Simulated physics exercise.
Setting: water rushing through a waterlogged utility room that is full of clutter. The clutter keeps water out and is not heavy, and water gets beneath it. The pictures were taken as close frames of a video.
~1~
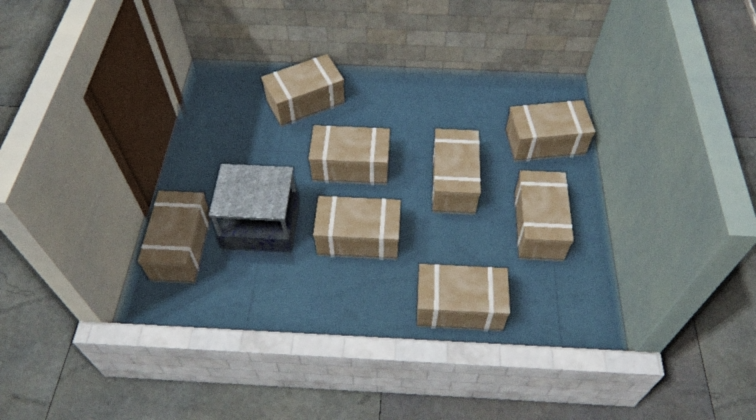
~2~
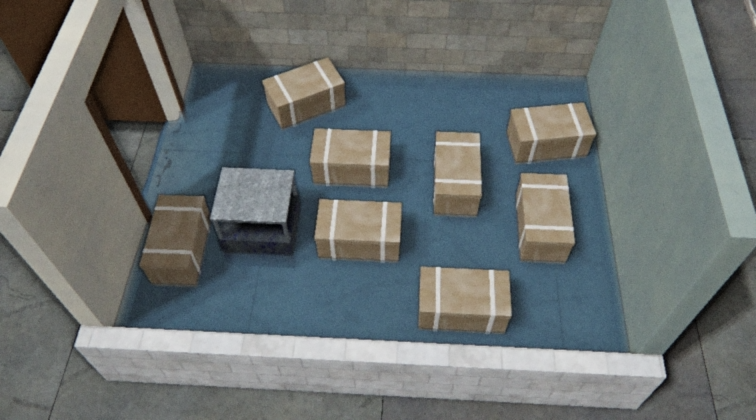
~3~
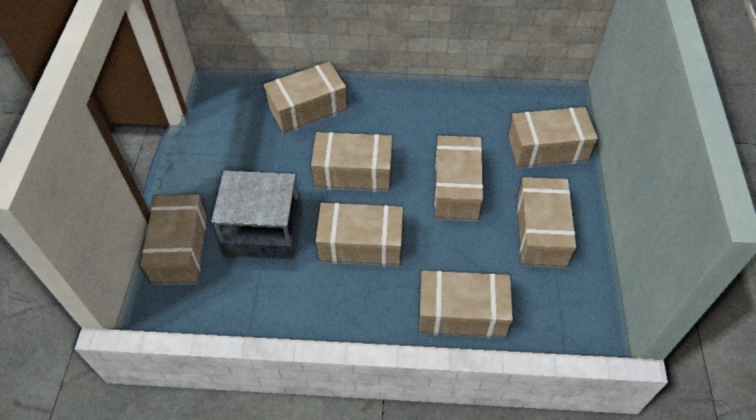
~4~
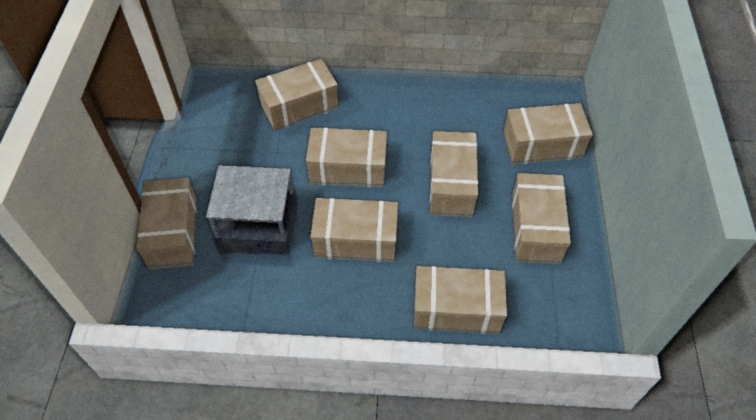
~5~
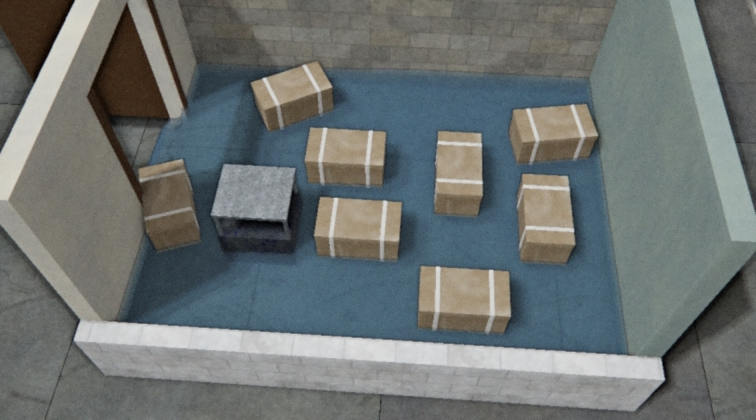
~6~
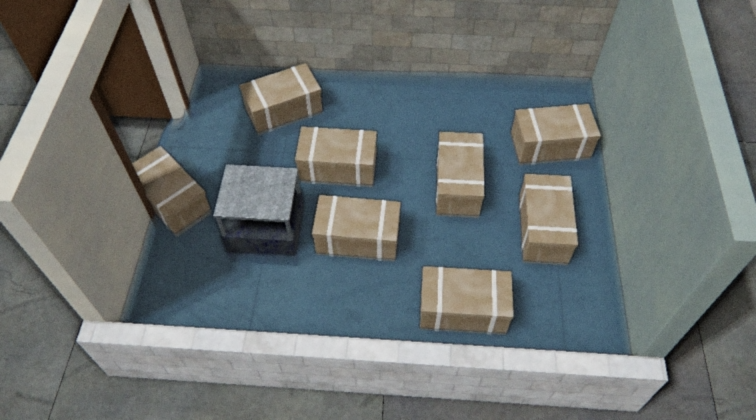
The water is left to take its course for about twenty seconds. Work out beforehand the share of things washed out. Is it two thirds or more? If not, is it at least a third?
It will most likely fall inside the middle range.
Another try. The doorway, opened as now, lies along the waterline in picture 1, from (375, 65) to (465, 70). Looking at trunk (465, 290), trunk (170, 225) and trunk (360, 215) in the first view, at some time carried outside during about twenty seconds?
Item one doesn't escape, item two doesn't escape, item three gets away.
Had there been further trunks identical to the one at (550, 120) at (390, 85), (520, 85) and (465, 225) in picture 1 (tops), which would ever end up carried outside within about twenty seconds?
Escapes; remains; remains.
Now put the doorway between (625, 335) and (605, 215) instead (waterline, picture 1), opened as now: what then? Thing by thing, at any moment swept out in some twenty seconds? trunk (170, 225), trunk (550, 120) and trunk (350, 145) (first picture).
Item one never gets out, item two leaves at some point, item three leaves at some point.
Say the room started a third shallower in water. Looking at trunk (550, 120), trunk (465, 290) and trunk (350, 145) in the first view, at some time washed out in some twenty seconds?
Listed as asked: Held inside, held inside, ends up outside.
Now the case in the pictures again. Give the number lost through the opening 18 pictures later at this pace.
I count 3 altogether.
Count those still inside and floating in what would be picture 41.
That makes 4.
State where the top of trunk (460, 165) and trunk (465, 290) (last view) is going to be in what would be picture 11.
Around (411, 155) and (422, 289).
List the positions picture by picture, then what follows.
A trunk at (172, 226) floats; a trunk at (303, 78) floats; 0 of 8 have shifted, in the first picture.
A trunk at (173, 230) floats; a trunk at (303, 82) floats; 0 of 8 have shifted, in the second picture.
A trunk at (171, 229) floats, close to its start; a trunk at (305, 86), afloat; 1 of 8 have shifted, in the third picture.
A trunk at (164, 212), afloat, close to its start; a trunk at (296, 82), afloat, close to its start; 1 of 8 have shifted, in the fourth picture.
A trunk at (165, 194) floats, a stride from its start; a trunk at (291, 85) floats, close to its start; 3 of 8 have shifted, in the fifth picture.
A trunk at (163, 180) floats, a stride from its start; a trunk at (280, 87), afloat, a stride from its start; 4 of 8 have shifted, in the sixth picture.
A moment on, 1 of 8 are out; 7 afloat.
Next, 3 of 8 are out; 5 afloat.
Later, 4 of 8 are out; 4 afloat.
In the end, 5 of 8 are out; 3 afloat.
